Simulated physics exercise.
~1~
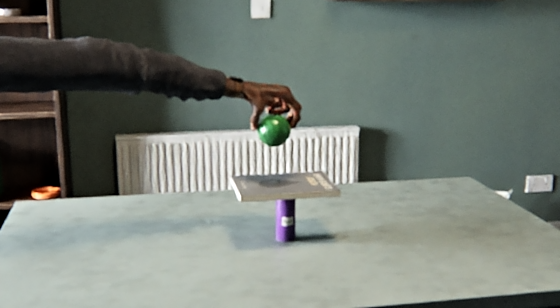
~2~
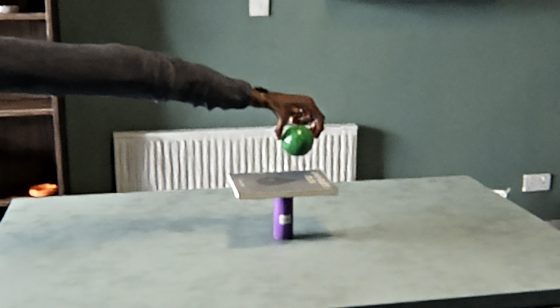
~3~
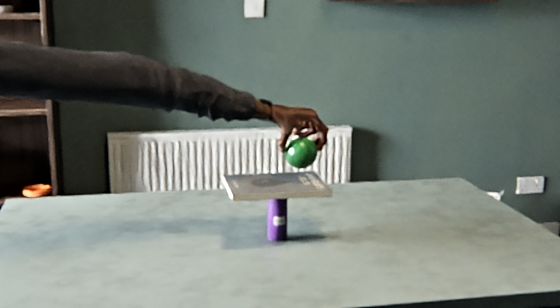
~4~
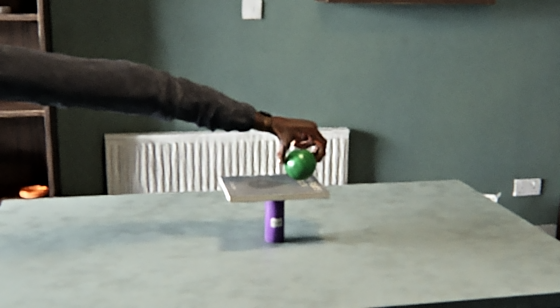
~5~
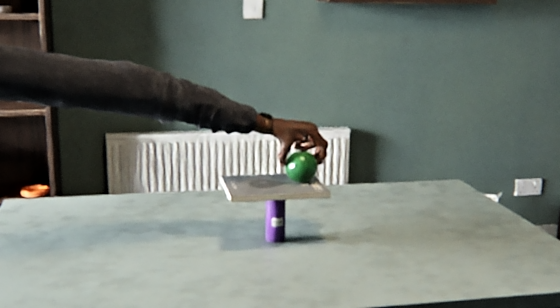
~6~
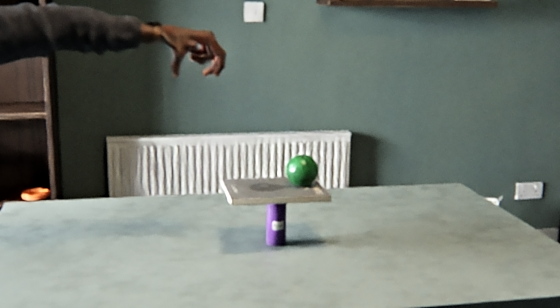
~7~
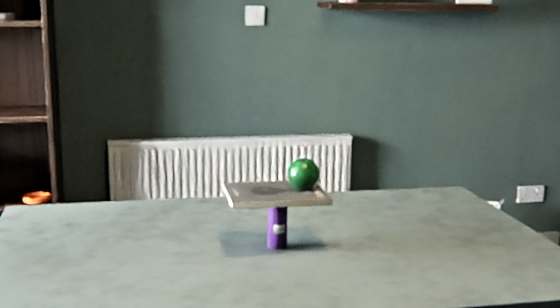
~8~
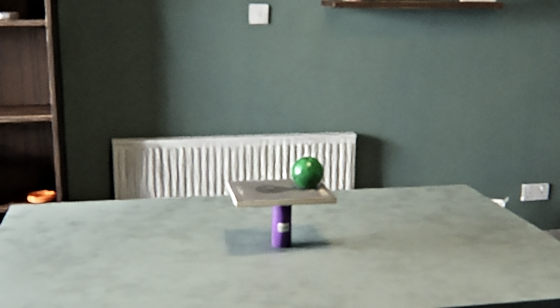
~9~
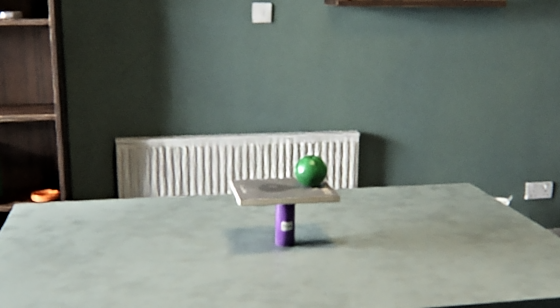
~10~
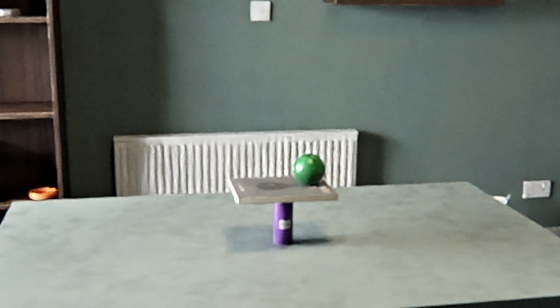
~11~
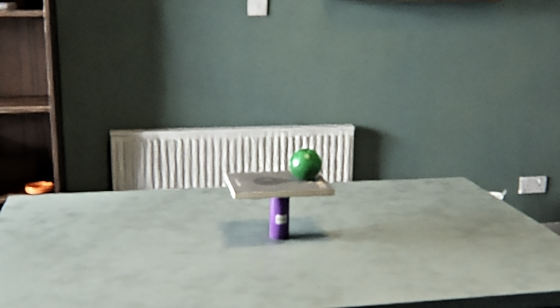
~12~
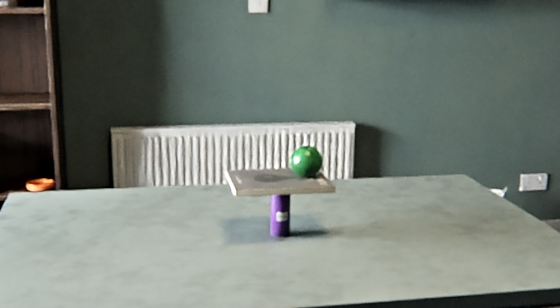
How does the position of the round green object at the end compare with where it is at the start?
At the start it is held in the hand above the grey book, while at the end it rests lower and farther right, on the right side of the book.
An arm in a dark sleeve reaches in from the left, holding a round green object above a flat grey book balanced on an upright purple container. The small tower stands on a pale grey-green table, seen from the front by a slightly swaying camera, with a white radiator and a dark green wall behind. The hand moves to the right and lowers the green object onto the right side of the book. It lets go and draws back to the left, out of view. The green object stays where it was set, and the stack remains standing.
